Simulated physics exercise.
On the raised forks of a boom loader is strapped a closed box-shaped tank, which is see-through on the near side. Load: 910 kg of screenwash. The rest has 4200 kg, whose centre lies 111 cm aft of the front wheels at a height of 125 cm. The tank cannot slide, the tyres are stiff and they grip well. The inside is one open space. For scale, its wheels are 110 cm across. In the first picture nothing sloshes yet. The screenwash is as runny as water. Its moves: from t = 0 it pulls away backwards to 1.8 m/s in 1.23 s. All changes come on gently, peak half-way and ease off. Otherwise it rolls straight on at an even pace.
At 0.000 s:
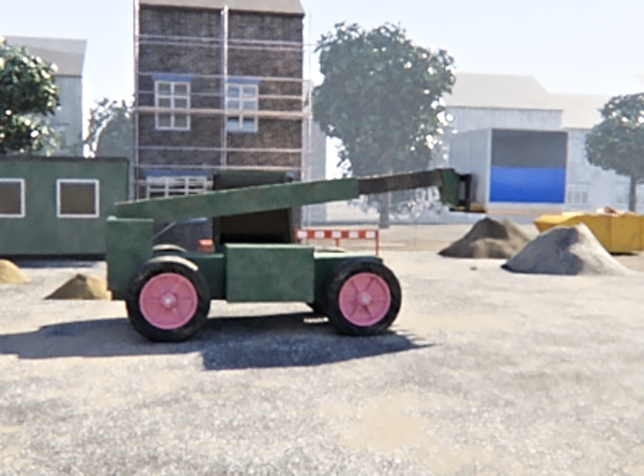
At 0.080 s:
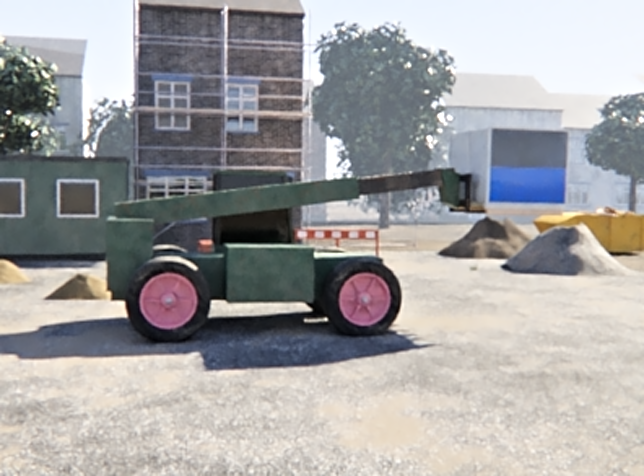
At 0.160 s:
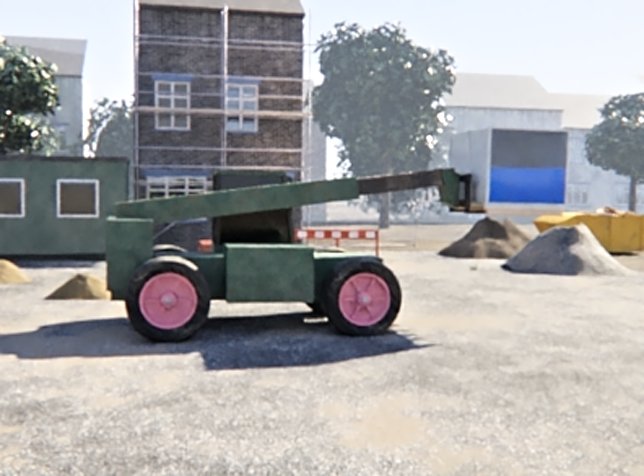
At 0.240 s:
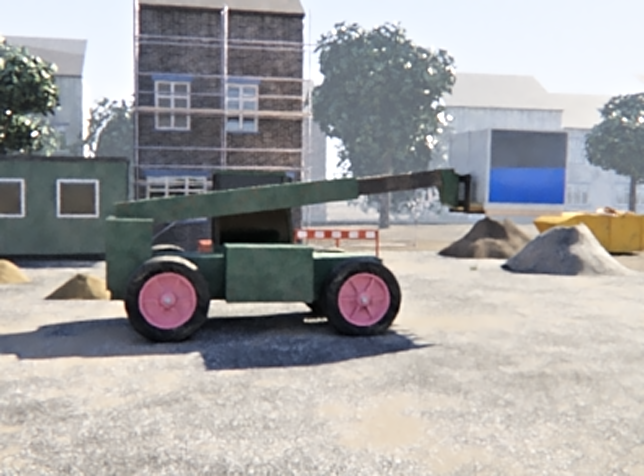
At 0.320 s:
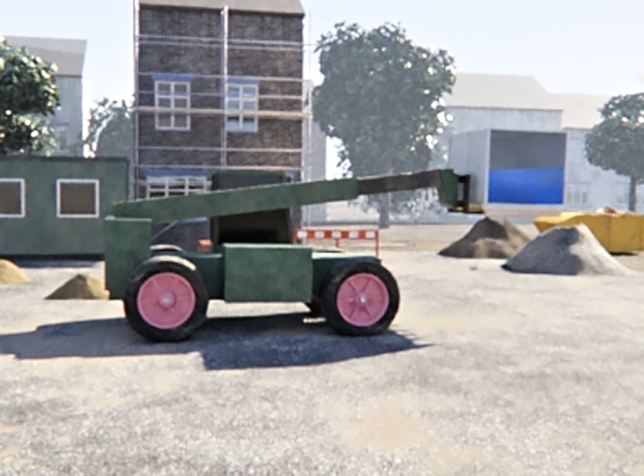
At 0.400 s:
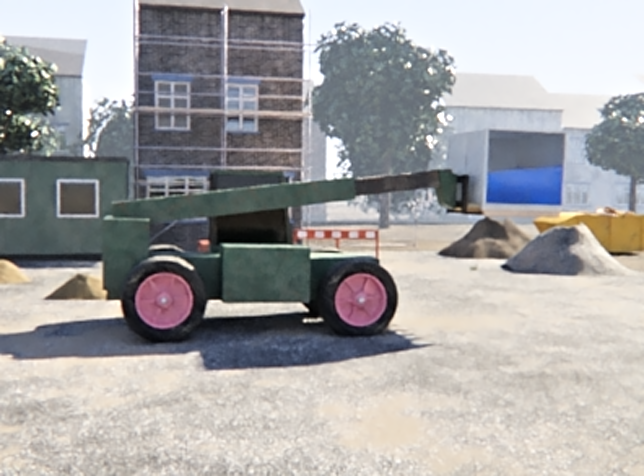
A dark green telehandler with pink wheels and a long boom crept backwards very slightly to the left across a gravel building site, while blue liquid shifted in the clear-fronted tank at its right.
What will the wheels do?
In the end it never lifts a wheel.
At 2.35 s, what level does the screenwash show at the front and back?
About 64 cm in front and 38 cm behind.
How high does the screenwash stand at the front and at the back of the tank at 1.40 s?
About 44 cm in front and 56 cm behind.
Then, 0.65 s in, the lean is 0°, wheels down; the liquid stands 36 cm at the back and 64 cm at the front.
Then, 1.40 s in, the lean is 0°, wheels down; the liquid stands 56 cm at the back and 44 cm at the front.
Then, 2.35 s in, the lean is 0°, wheels down; the liquid stands 37 cm at the back and 64 cm at the front.
Then, 4.22 s in, no wheel has left the ground; at worst the lighter axle bore 1 per cent of the weight.
